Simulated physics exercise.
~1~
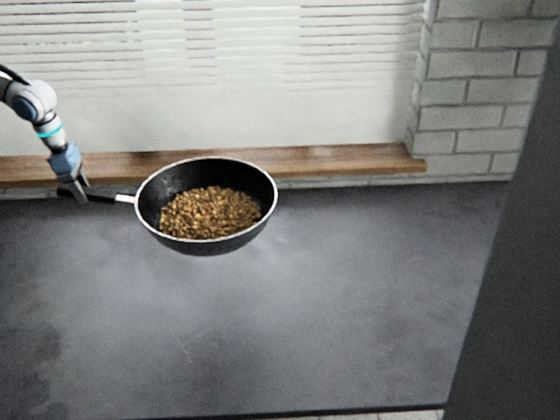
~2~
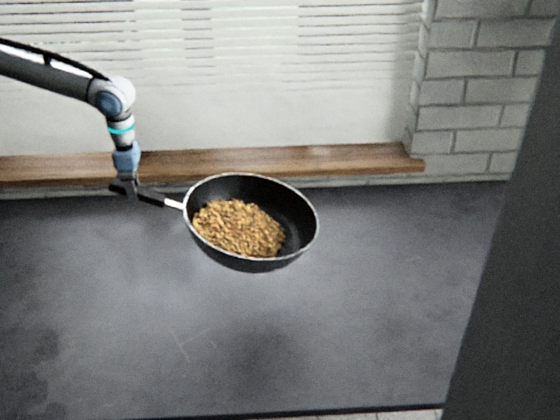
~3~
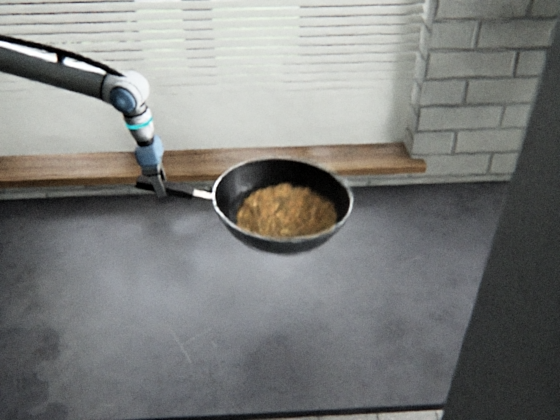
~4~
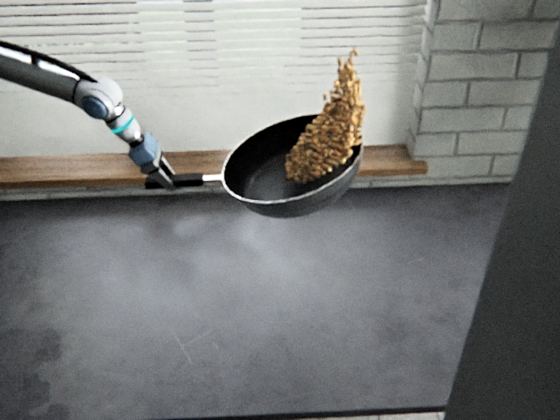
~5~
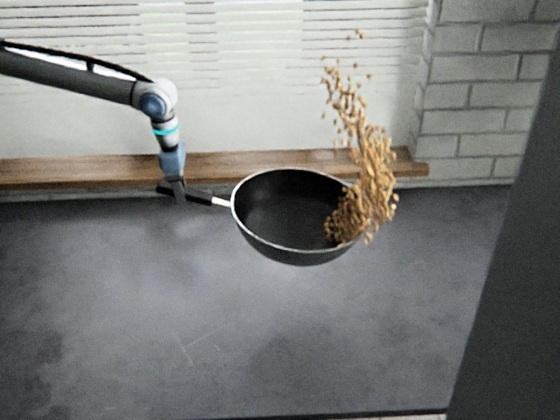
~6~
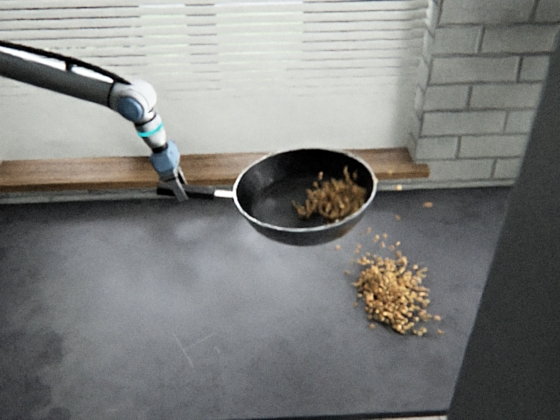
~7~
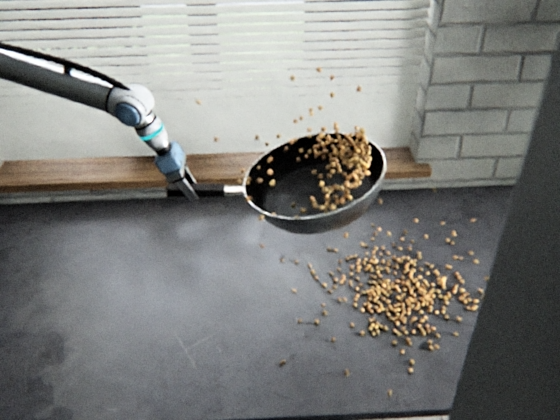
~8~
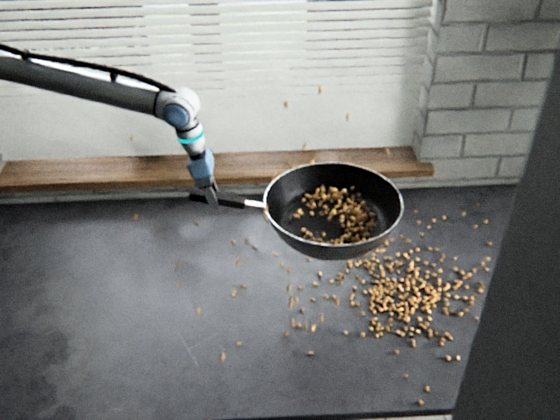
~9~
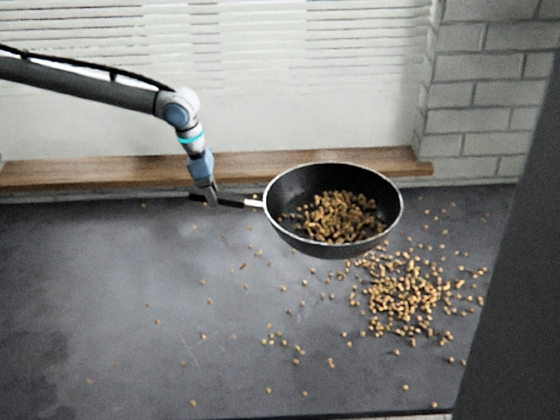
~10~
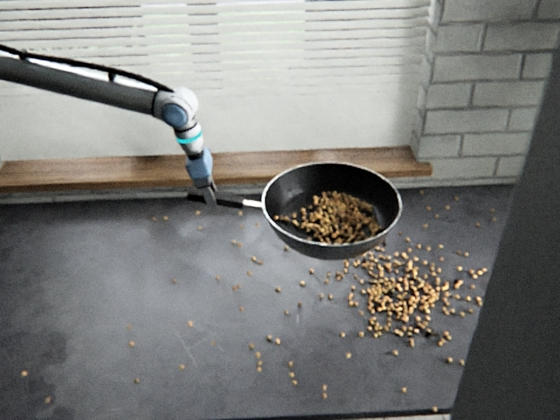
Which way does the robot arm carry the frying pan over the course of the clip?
The arm carries the frying pan to the right.
